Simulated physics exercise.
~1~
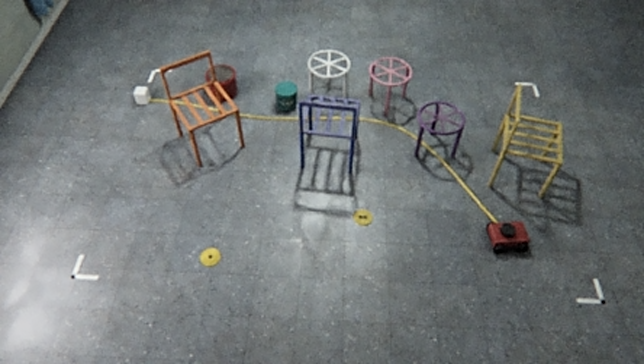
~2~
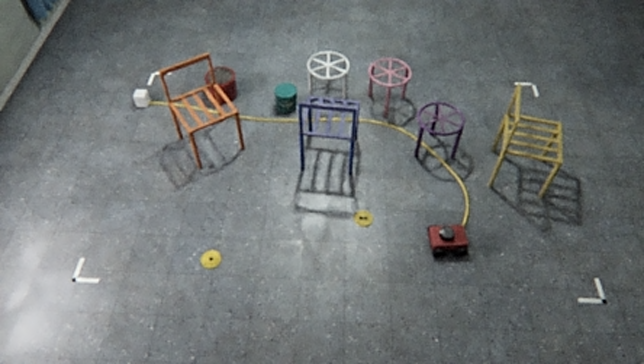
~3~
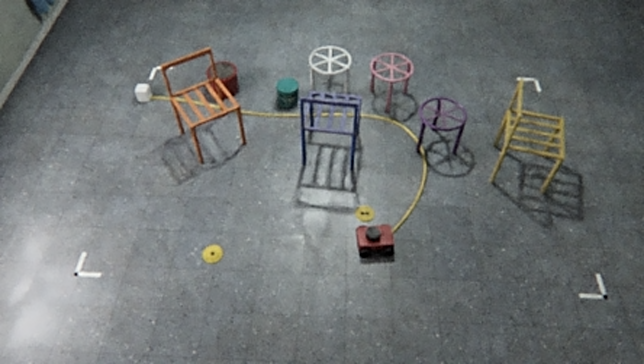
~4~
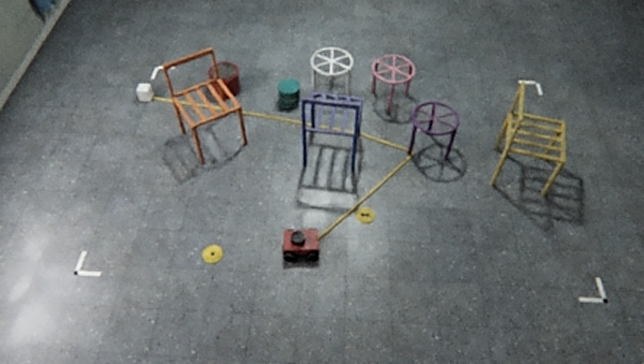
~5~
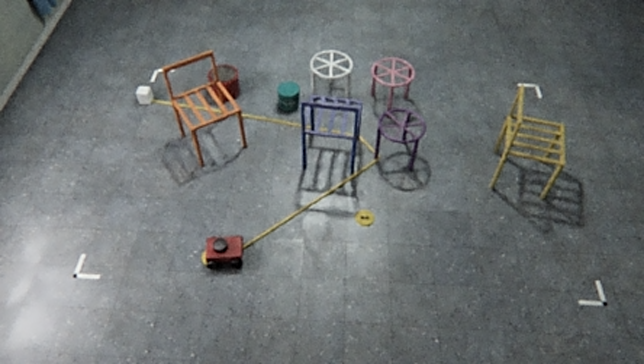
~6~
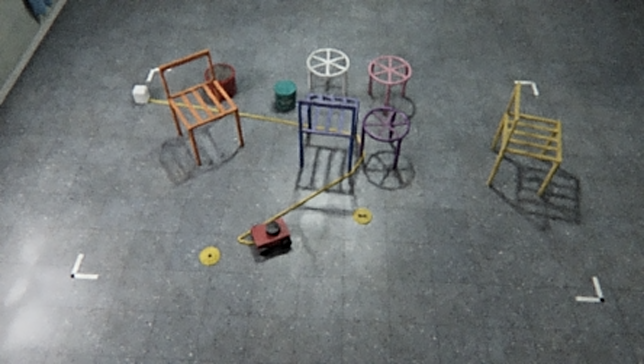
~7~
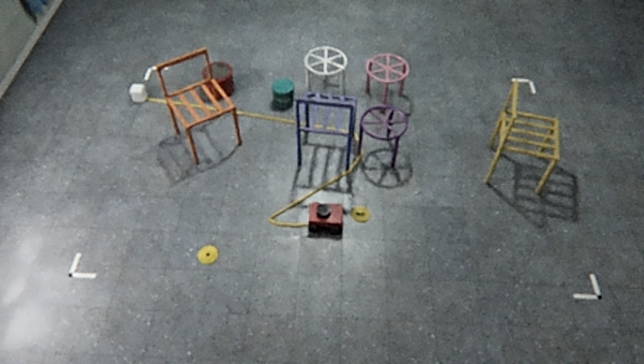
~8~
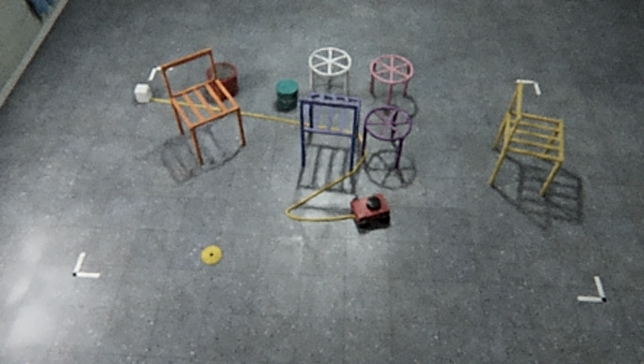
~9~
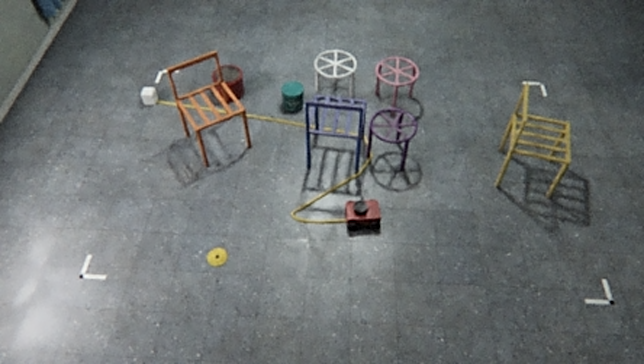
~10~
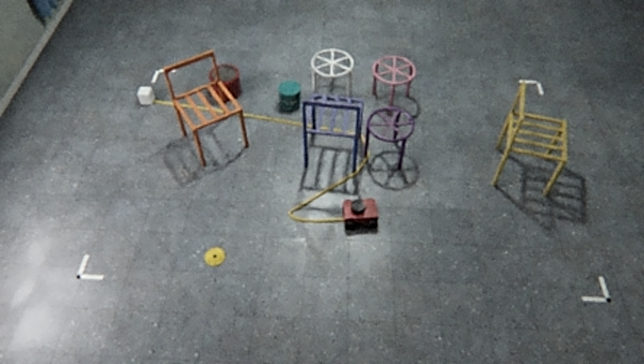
Small red cart trailing a yellow lead leftward among chairs and stools, dragging the purple stool left, then doubling back right and stopping.
